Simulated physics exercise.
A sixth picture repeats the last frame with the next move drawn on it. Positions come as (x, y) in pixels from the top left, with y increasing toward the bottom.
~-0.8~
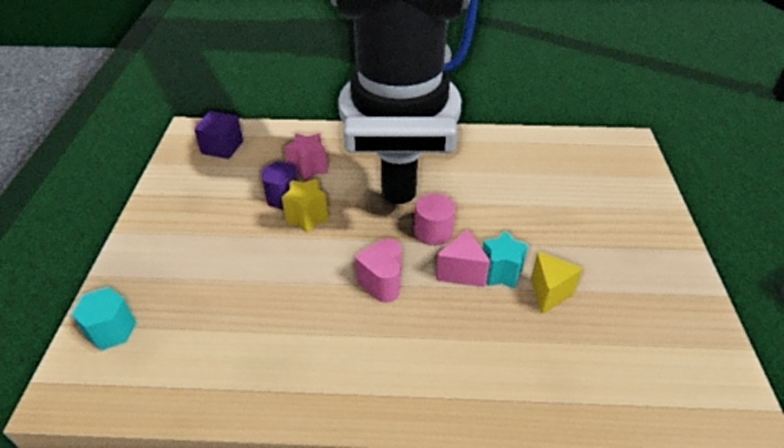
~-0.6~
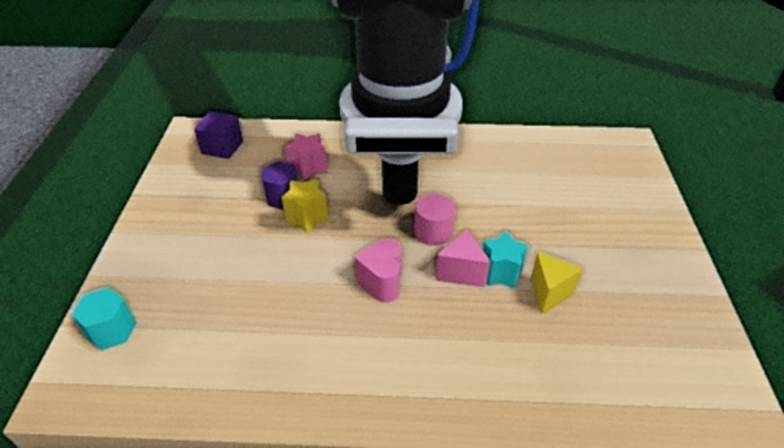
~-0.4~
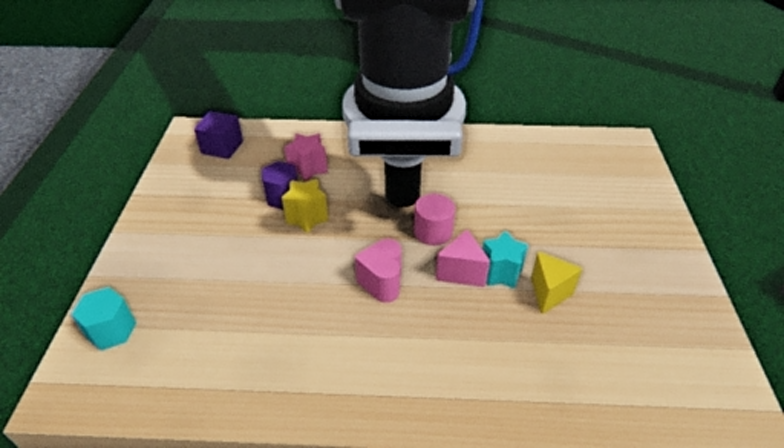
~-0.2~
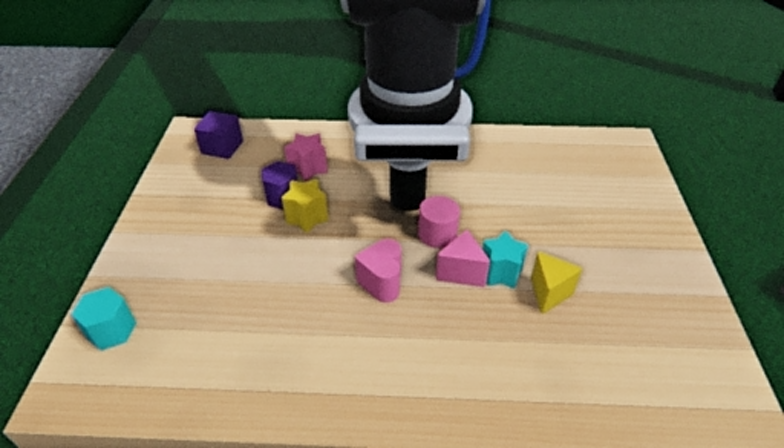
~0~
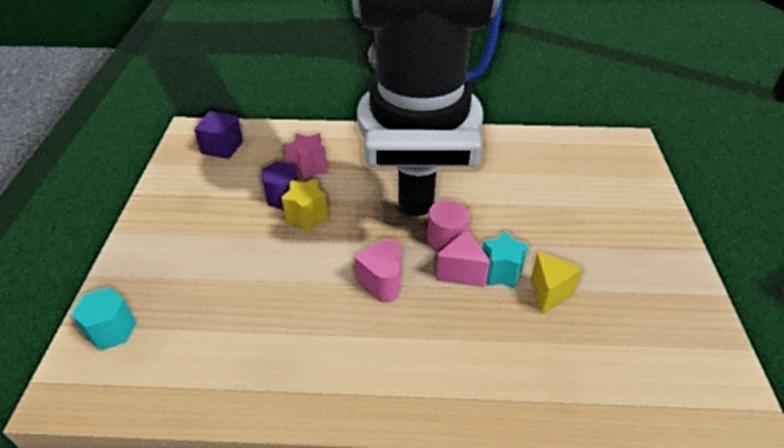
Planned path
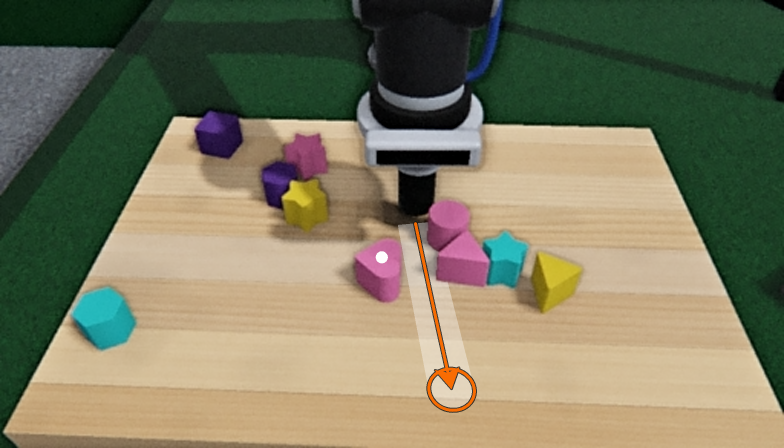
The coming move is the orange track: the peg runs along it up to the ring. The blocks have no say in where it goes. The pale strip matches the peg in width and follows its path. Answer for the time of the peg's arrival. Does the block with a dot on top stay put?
Yes - that is the case.
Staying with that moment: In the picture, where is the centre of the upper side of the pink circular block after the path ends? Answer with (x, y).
I'd say the pink circular block ends with its top centre at (464, 228).
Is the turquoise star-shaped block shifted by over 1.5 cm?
My answer is no.
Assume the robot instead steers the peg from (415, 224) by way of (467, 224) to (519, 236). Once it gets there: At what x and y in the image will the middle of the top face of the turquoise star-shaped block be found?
Near (521, 265).
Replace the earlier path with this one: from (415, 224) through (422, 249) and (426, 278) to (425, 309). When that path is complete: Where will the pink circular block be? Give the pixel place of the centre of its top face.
The middle of its top is at (465, 229).
Drawn move, from (415, 224) to (452, 389); the dot is on the pink heart block.
On the path given first. One third of the way, peg at (427, 252); pink circular block at (464, 228); pink three-sided block at (477, 254), turned 35° clockwise; turquoise star-shaped block at (517, 252), turned 15° anticlockwise.
Two thirds of the way, peg at (439, 306); pink circular block at (464, 228); pink three-sided block at (477, 254), turned 35° clockwise; turquoise star-shaped block at (517, 252), turned 15° anticlockwise.
At the end, peg at (454, 371); pink heart block still; pink circular block at (464, 228); pink three-sided block at (477, 254), turned 35° clockwise; turquoise star-shaped block at (517, 252), turned 15° anticlockwise.
